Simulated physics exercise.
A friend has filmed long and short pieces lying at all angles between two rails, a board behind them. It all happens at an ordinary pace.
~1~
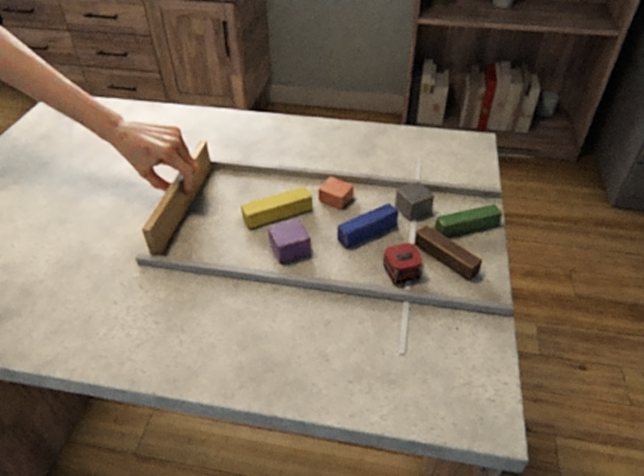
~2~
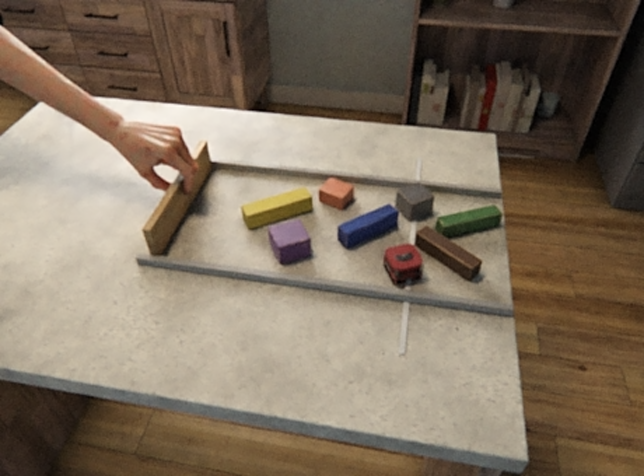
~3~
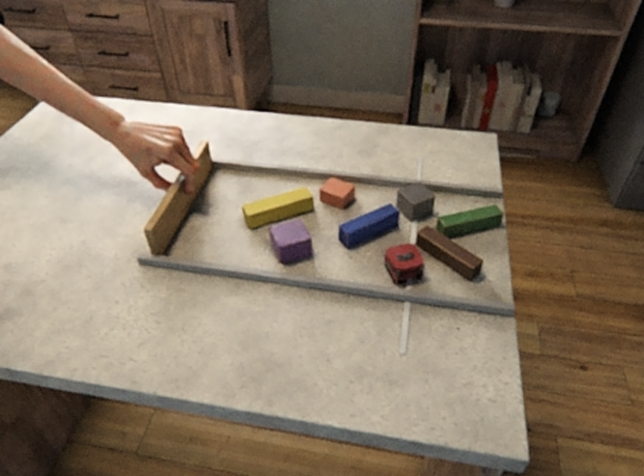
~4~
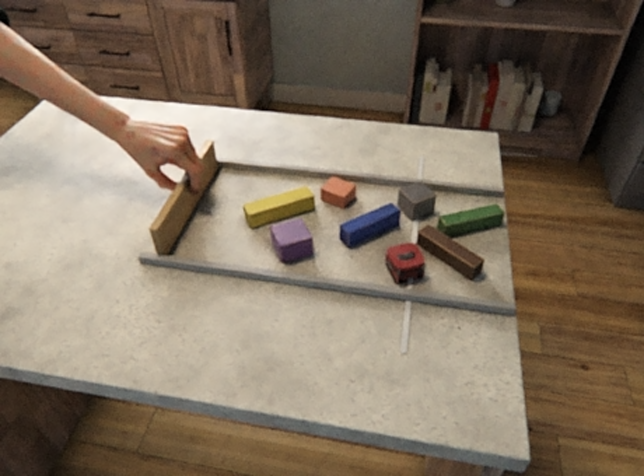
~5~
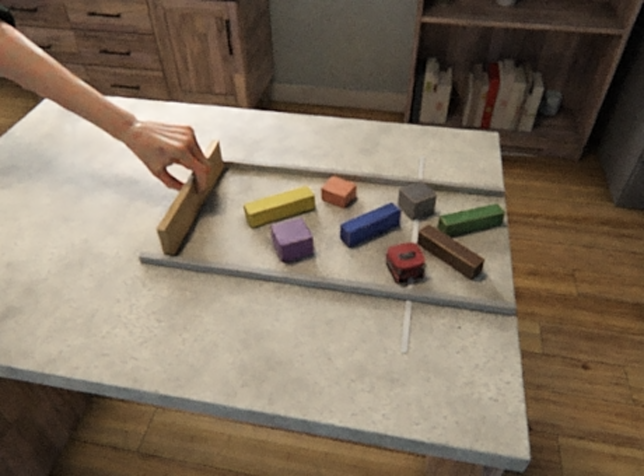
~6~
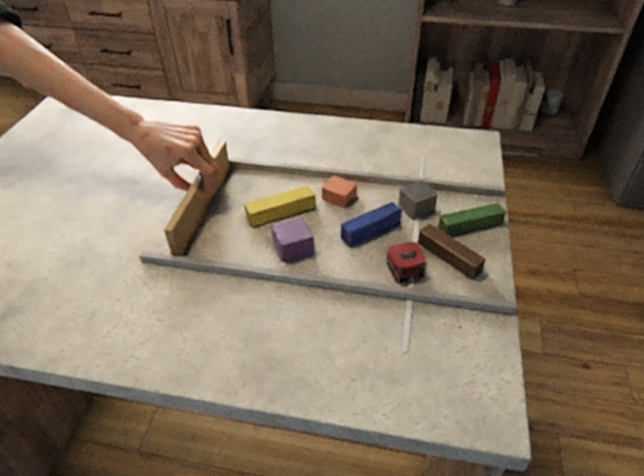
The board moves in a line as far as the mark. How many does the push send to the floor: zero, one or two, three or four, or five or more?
As it turns out, the number that fall off is zero.
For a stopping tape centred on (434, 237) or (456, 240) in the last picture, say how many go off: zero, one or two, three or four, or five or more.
In that order: Zero; one or two.
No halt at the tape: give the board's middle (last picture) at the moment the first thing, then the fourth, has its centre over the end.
Near (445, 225) and (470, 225).
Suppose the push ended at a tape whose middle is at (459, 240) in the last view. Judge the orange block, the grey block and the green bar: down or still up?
The orange block holds on; the grey block is kept; the green bar comes down.
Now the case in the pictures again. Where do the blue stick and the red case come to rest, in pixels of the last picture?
The blue stick stops around (445, 235); the red case around (465, 275).
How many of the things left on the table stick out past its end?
Overhanging: 1.
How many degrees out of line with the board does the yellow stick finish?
Roughly 0° out of line.
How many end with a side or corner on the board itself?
In contact: 3.
Soon after, none off yet; green bar at rest near (472, 219); brown stick at rest near (450, 251); grey block at rest near (418, 199).
Then, none off yet; green bar at rest near (472, 219); brown stick at rest near (452, 251); grey block moved a little near (428, 200).
At rest, the number that fall off is zero.
